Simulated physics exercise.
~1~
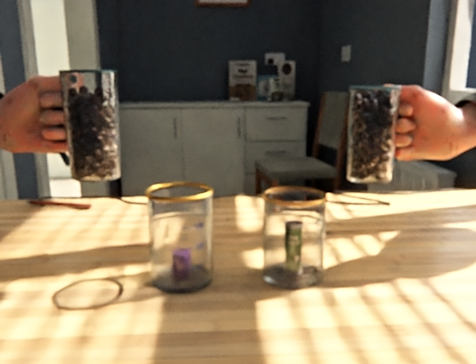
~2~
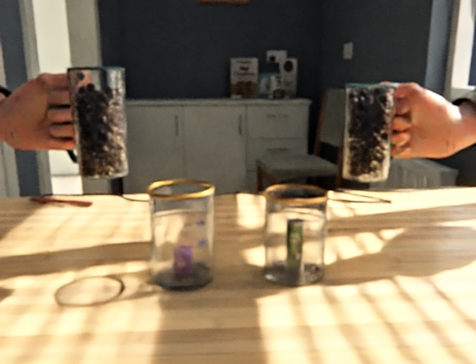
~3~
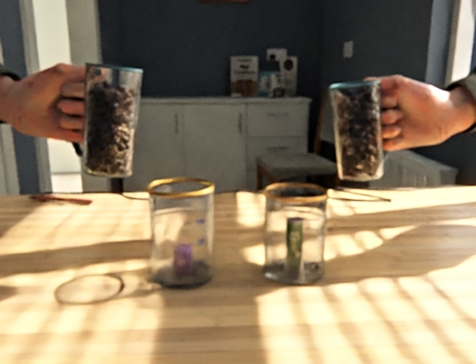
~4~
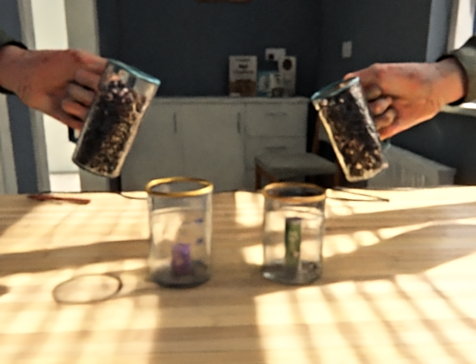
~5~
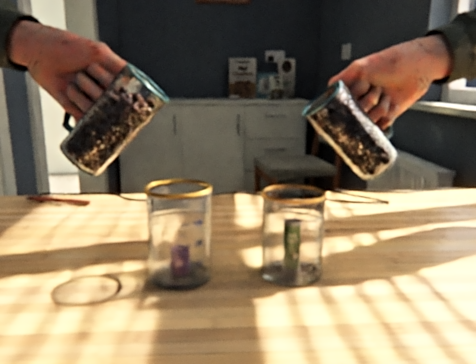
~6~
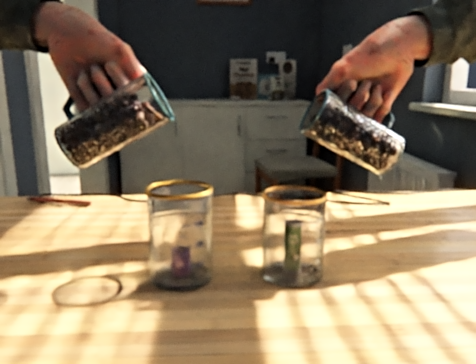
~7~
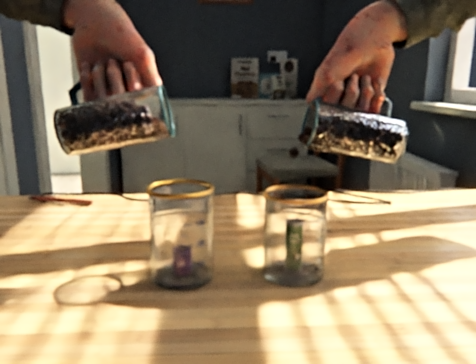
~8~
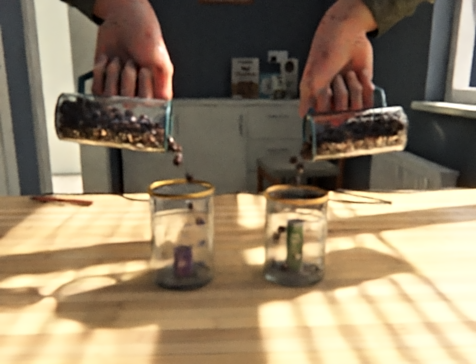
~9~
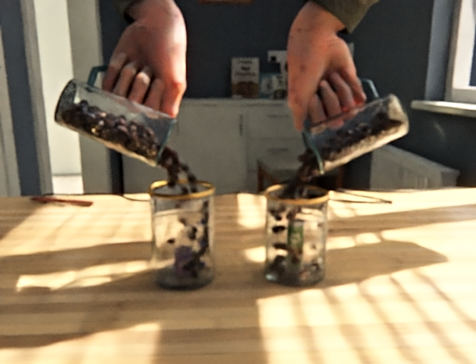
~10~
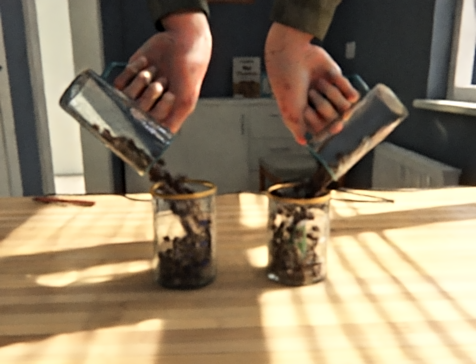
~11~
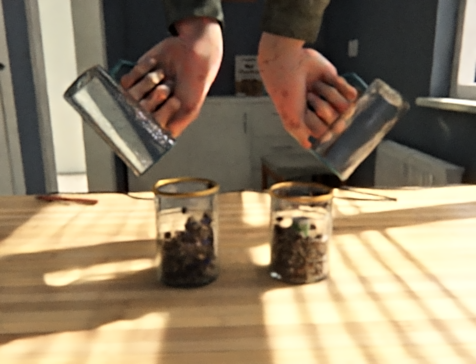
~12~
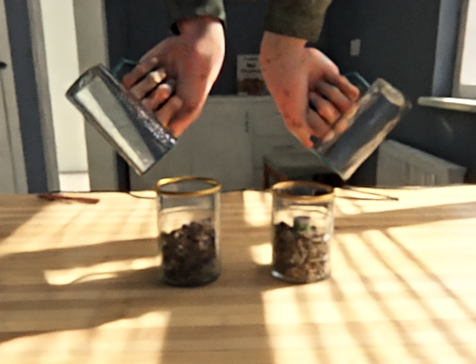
At first, two hands hold glass mugs full of dark, pebble-like pieces above a sunlit wooden table, where two gold-rimmed glasses stand, a small purple object in the left and a green one in the right. The hands tip the mugs inward until they lie on their sides. A few pieces drop, then thick streams tumble into both glasses and pile up around the objects. The hands tilt the mugs further until they are empty. Both glasses end about half full, the purple object buried and the green one's top still showing.
